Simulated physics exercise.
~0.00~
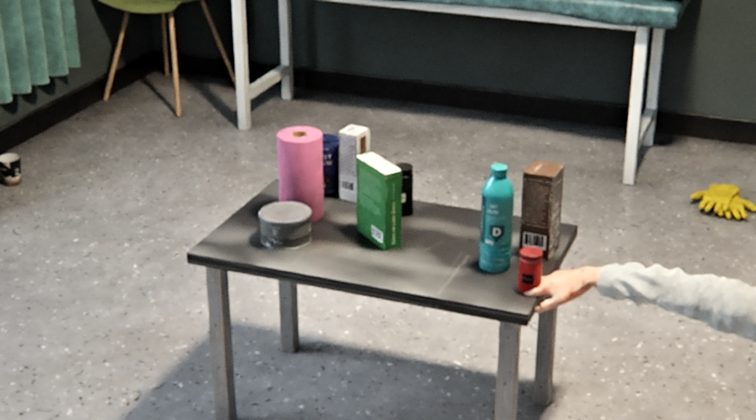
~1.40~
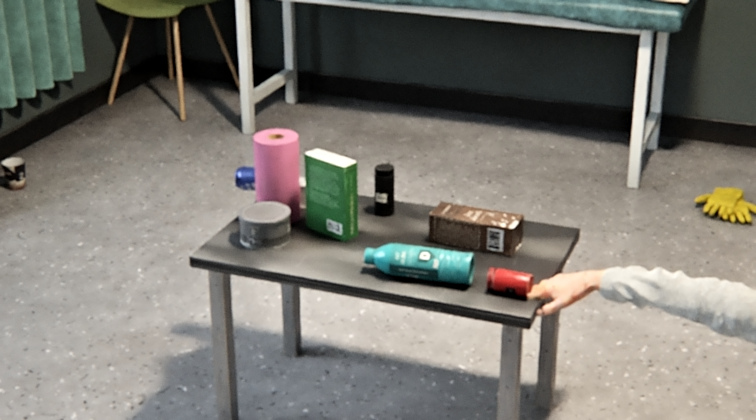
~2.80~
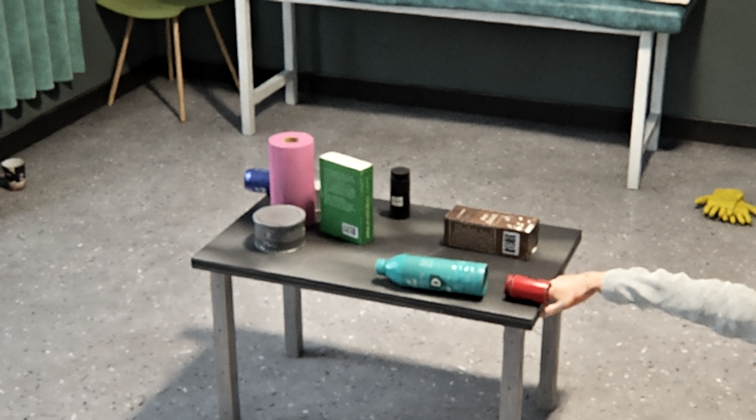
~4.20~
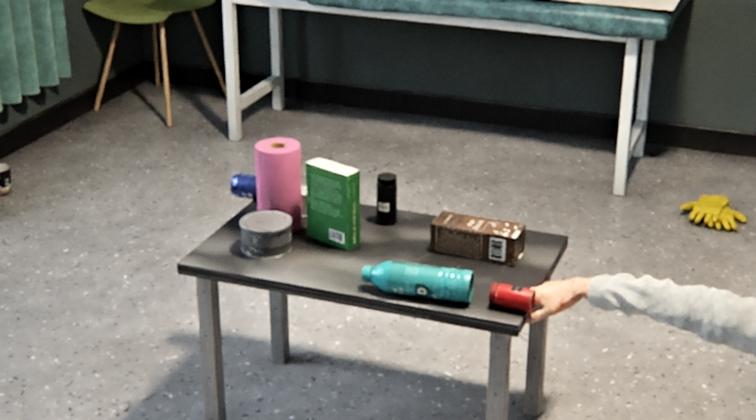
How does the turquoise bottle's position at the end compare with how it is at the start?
At the start the turquoise bottle stands upright on the right part of the table, and by the end it is lying on its side on the tabletop.
